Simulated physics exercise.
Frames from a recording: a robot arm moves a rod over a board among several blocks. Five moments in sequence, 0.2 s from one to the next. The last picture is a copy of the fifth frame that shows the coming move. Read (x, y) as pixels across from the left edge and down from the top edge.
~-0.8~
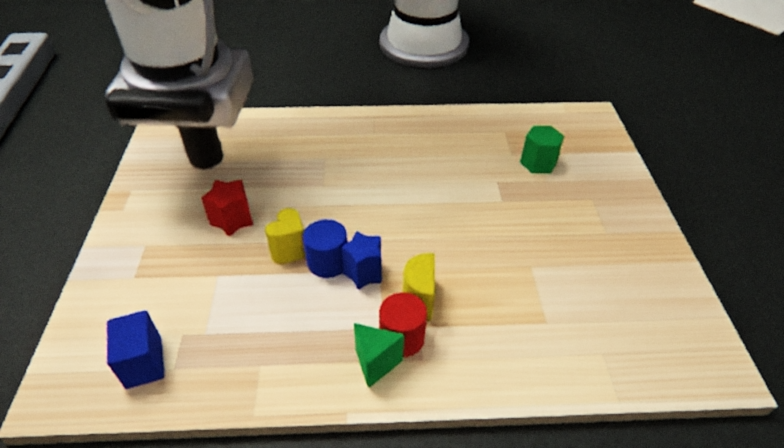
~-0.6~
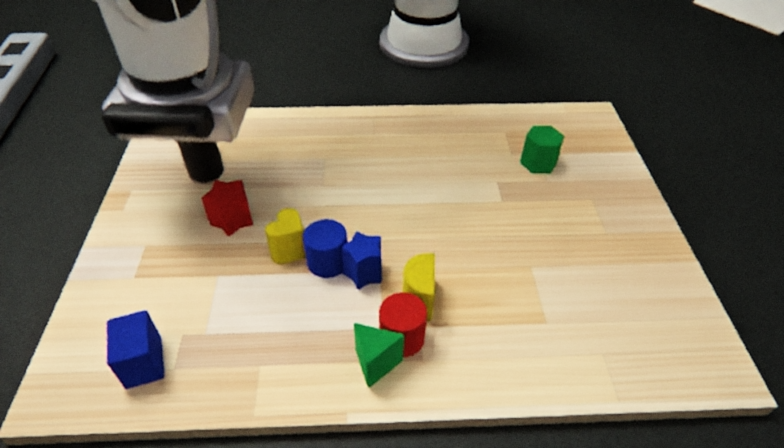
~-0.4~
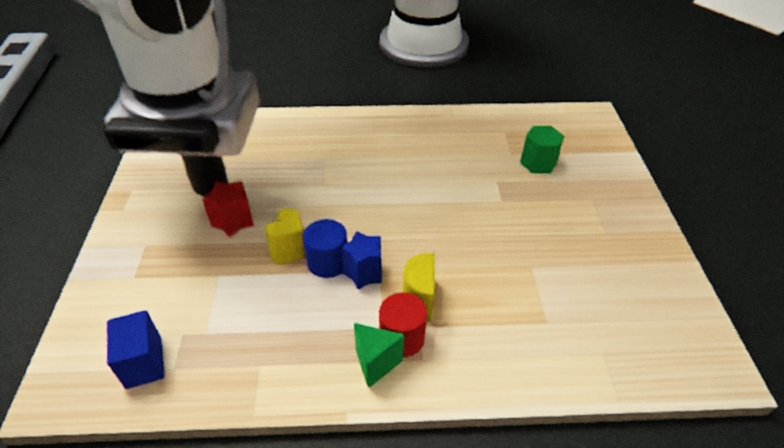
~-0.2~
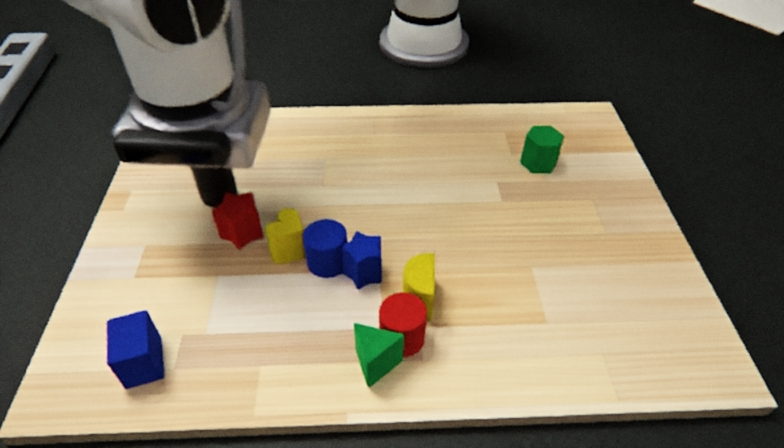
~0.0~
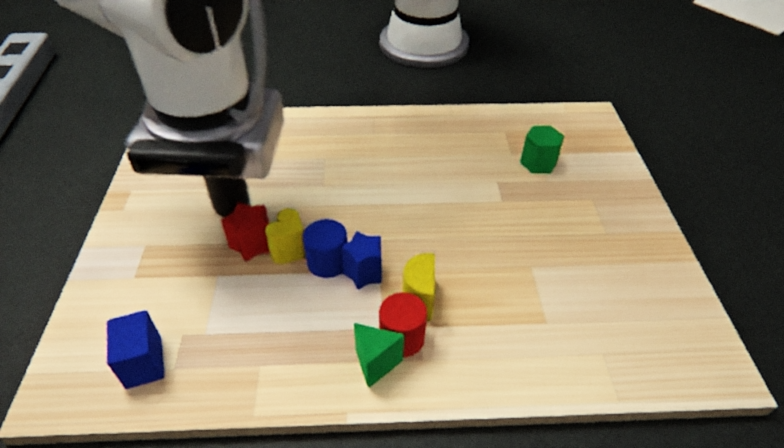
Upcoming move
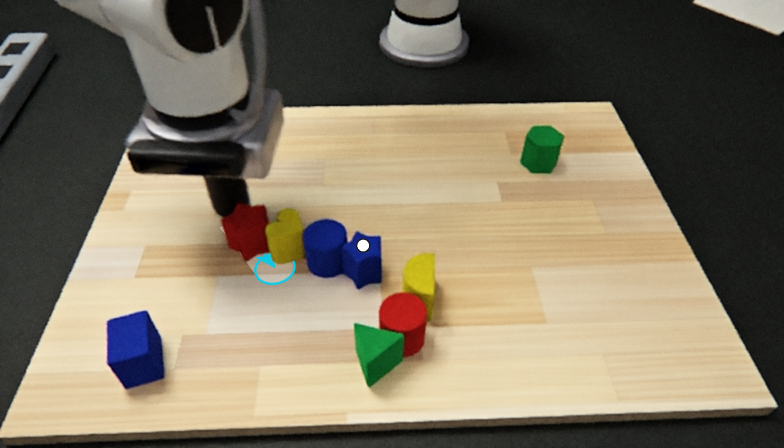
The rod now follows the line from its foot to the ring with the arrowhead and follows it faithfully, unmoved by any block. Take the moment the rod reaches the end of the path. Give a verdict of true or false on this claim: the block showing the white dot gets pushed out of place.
True - the claim holds.
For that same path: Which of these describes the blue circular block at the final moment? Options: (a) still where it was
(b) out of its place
Choice b: Out of its place.
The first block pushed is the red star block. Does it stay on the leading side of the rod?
Most likely the red star block stays ahead.
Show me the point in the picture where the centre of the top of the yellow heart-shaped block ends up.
The answer is (309, 248).
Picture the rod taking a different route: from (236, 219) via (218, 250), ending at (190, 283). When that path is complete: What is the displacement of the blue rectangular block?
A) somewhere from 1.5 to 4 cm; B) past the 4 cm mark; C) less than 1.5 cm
C - less than 1.5 cm.
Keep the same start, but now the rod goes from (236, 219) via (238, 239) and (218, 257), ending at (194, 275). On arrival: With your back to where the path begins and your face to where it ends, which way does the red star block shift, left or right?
Toward the left.
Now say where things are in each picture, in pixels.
Tip of the rod (207, 159), middles of tops, red star block (225, 192), yellow heart-shaped block (285, 222), blue circular block (325, 234), blue star block (363, 246), in the first picture.
Rod (207, 173), nothing pushed, in the second picture.
Rod (211, 185), nothing pushed, in the third picture.
Rod (220, 196), red star block (235, 205), in the fourth picture.
Rod (232, 205), red star block (245, 216), yellow heart-shaped block (285, 222), blue circular block (325, 234), blue star block (363, 246), in the fifth picture.
The line goes from (236, 219) directly to (275, 268); the dot is on the blue star block.
What follows on the original path. Halfway along, rod (252, 229); red star block (254, 245), turned 30° clockwise; yellow heart-shaped block (288, 234), turned 65° anticlockwise.
At the end, rod (272, 255); red star block (259, 270), turned 70° clockwise; yellow heart-shaped block (309, 248), turned 100° anticlockwise; blue circular block (344, 235); blue star block (378, 248).
